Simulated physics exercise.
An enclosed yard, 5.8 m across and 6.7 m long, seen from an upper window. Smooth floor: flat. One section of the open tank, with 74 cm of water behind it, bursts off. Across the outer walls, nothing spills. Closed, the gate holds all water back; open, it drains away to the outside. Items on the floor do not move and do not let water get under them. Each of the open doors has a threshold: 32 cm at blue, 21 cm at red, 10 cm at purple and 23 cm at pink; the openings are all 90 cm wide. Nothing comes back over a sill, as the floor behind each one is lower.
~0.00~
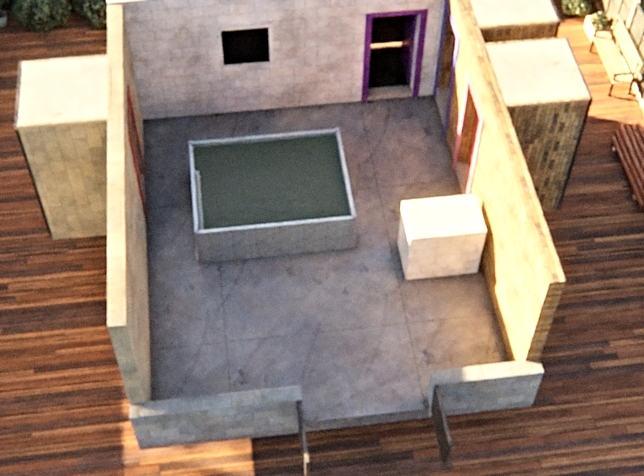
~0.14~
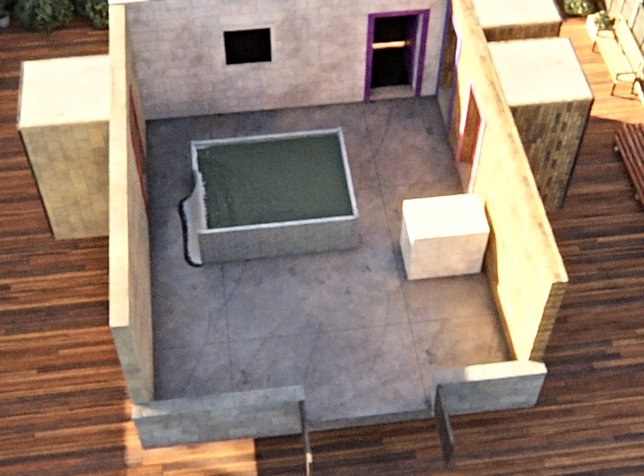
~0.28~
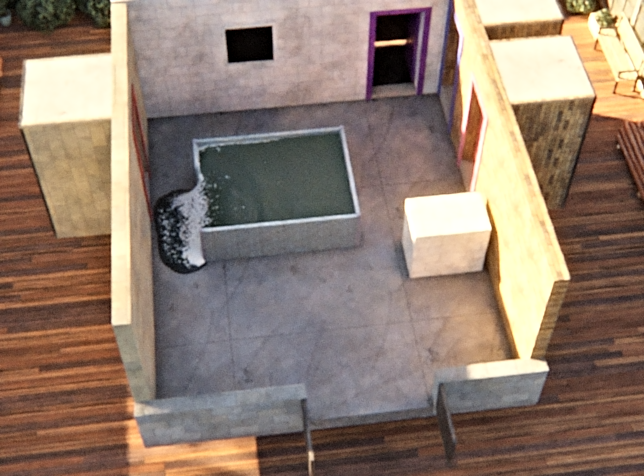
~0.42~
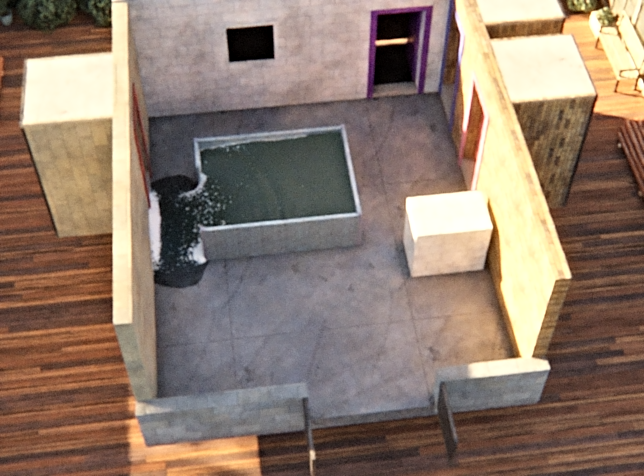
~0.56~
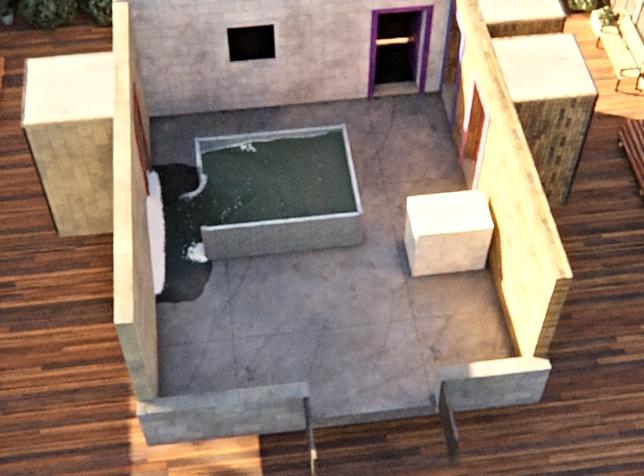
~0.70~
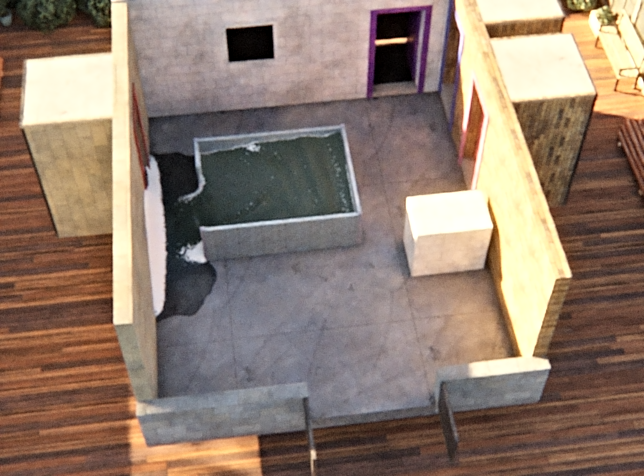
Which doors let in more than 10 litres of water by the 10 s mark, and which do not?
By then, the blue door does not, the red door lets in more than that, the purple door lets in more than that, the pink door does not.
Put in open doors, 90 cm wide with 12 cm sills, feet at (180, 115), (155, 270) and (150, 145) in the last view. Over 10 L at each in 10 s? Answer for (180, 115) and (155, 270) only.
Check, in order - fail / fail.
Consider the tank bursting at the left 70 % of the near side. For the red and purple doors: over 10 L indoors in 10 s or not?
Compared with the limit, red is lower and purple is lower.
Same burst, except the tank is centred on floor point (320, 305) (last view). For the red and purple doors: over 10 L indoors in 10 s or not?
Red gets no more than that, purple gets more than that.
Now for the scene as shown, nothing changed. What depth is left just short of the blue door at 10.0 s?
Some 13.5 cm.
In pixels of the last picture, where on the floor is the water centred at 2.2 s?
Around (235, 230).
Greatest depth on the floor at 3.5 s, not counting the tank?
It gets to some 31 cm.
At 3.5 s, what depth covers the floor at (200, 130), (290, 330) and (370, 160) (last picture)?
Roughly 18, 1 and 2 cm, in turn.
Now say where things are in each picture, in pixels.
In the first frame, still water, 74 cm deep, in the open tank at (270, 182).
In the second frame, water pours out at (201, 218) and has run 0.8 m, to (200, 264); typically 8 cm deep outside, 74 cm at the open tank's back.
In the third frame, water pours out at (203, 219) and has run 1.0 m, to (161, 203); typically 12 cm deep outside, 74 cm at the open tank's back.
In the fourth frame, the front is at (155, 278), 1.4 m from the gap at (205, 219); 2.0 m2 of floor is under water; 74 cm left at the back of the open tank.
In the fifth frame, the front is at (156, 298), 1.7 m from the gap at (206, 218); 2.5 m2 of floor is under water; 74 cm left at the back of the open tank.
In the sixth frame, water pours out at (205, 219) and has run 2.1 m, to (156, 319); typically 16 cm deep outside, 71 cm at the open tank's back.
After 1.4 s water covers 20 % of the floor and is deepest (58 cm) near (164, 239); blue door not reached, red door 36 cm at the sill, 51 L in, purple door not reached, pink door not reached.
After 2.2 s water covers 35 % of the floor and is deepest (48 cm) near (153, 240); blue door not reached, red door 35 cm at the sill, 114 L in, purple door not reached, pink door not reached.
After 3.5 s water covers 65 % of the floor and is deepest (31 cm) near (160, 422); blue door 2 cm at the sill, 0 L in, red door 24 cm at the sill, 166 L in, purple door 3 cm at the sill, 0 L in, pink door not reached.
After 6.0 s water covers 90 % of the floor and is deepest (20 cm) near (164, 239); blue door 18 cm at the sill, 0 L in, red door 15 cm at the sill, 173 L in, purple door 12 cm at the sill, 2 L in, pink door 8 cm at the sill, 0 L in.
After 10.0 s water covers 95 % of the floor and is deepest (14 cm) near (441, 123); blue door 13 cm at the sill, 0 L in, red door 9 cm at the sill, 173 L in, purple door 14 cm at the sill, 31 L in, pink door 9 cm at the sill, 0 L in.
